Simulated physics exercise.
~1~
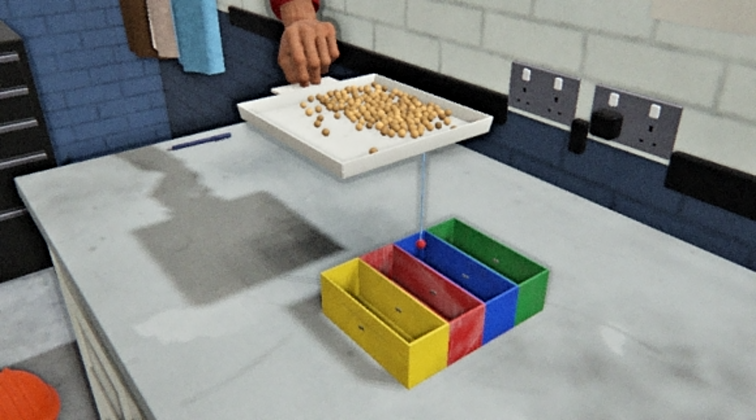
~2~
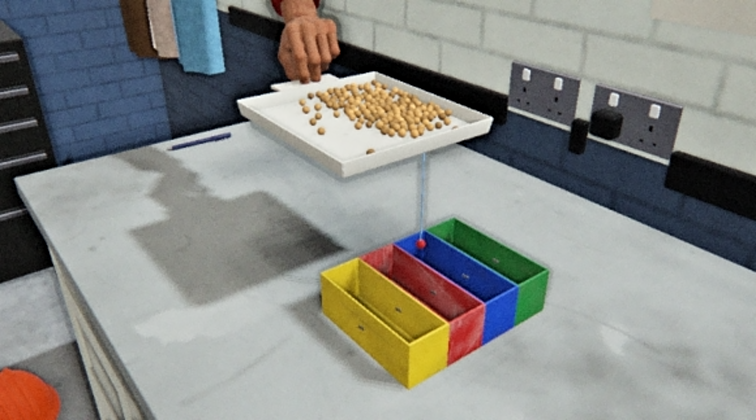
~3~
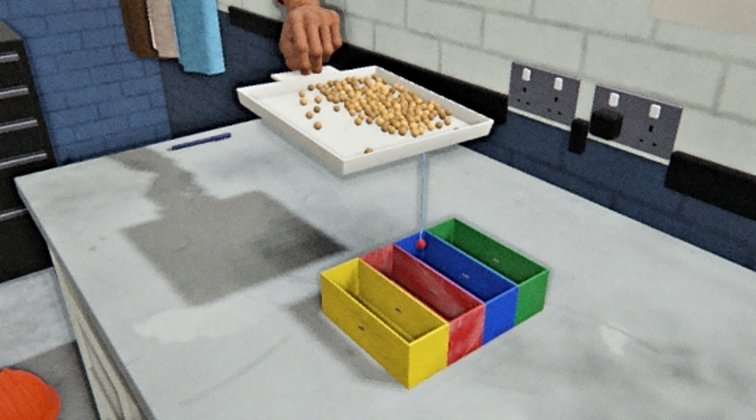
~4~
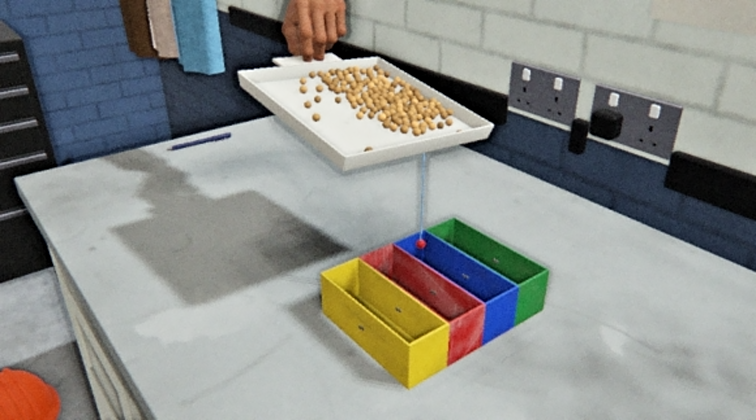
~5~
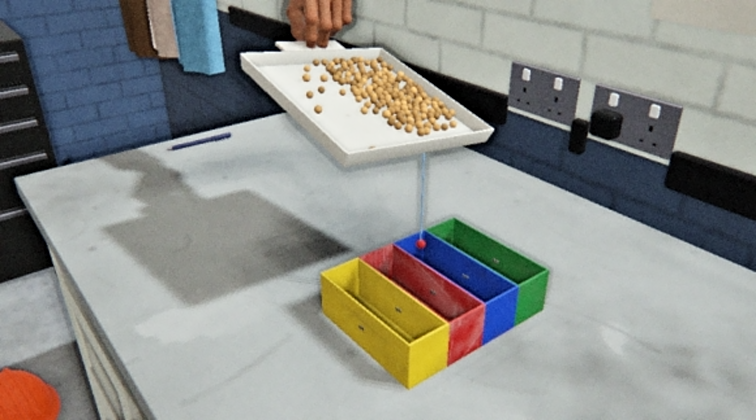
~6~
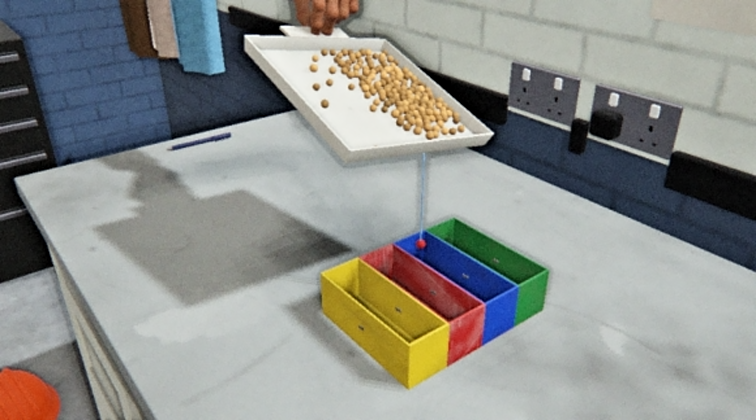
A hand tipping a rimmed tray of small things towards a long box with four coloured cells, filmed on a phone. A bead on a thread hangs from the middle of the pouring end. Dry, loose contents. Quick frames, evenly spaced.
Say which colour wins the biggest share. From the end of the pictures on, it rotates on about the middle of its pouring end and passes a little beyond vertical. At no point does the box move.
Green wins the biggest share.
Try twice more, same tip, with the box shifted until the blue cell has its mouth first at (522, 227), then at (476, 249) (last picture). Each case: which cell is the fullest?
The red one, then the green cell.
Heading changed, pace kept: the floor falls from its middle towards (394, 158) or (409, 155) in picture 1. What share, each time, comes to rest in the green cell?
0 %, give or take, and then 10 %.
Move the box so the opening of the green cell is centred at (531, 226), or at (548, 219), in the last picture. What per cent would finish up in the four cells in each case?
Result, in turn: 100 %, 100 %.
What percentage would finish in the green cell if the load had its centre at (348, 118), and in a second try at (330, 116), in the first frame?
You'd see roughly 50 per cent first and roughly 40 per cent second.
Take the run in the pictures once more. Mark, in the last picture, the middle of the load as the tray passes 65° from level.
(457, 130).
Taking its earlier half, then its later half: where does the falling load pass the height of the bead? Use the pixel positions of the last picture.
It passes near (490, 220) first and then near (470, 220).
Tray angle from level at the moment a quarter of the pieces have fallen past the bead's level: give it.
Angle: Close to 85°.
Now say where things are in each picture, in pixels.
The first frame shows corners of the pouring end (343, 162) and (489, 117), level; middle of the load (382, 108), round wooden beads; bead on its thread (421, 244); yellow cell (428, 352); red cell (466, 331); blue cell (500, 312); green cell (531, 294).
The second frame shows corners of the pouring end (343, 161) and (489, 118), level; middle of the load (382, 107).
The third frame shows corners of the pouring end (344, 159) and (490, 120), tipped barely, lowest at the right corner; middle of the load (382, 103).
The fourth frame shows corners of the pouring end (346, 155) and (490, 124), tipped a little, lowest at the right corner; middle of the load (384, 97), just a few on the move.
The fifth frame shows corners of the pouring end (348, 151) and (490, 128), tipped clearly, lowest at the right corner; middle of the load (389, 92), roughly a quarter on the move.
The sixth frame shows corners of the pouring end (351, 148) and (490, 132), tipped clearly, lowest at the right corner; middle of the load (397, 89), every one on the move; yellow cell (428, 352); red cell (466, 331); blue cell (500, 312); green cell (531, 294).
Just after the last frame, tray tipped steeply; the larger part on the tray; just a few in the green cell; about a tenth falling or outside the box.
A moment on, tray tipped past a quarter turn; about a tenth on the tray; roughly a third in the green cell; just a few in the blue cell; roughly half falling or outside the box.
Further on, tray tipped past a quarter turn; roughly half in the green cell; just a few in the blue cell; roughly half falling or outside the box.
When it is over, tray tipped past a quarter turn; roughly half in the green cell; just a few in the blue cell; not one in the yellow cell; not one in the red cell; roughly half outside the box.
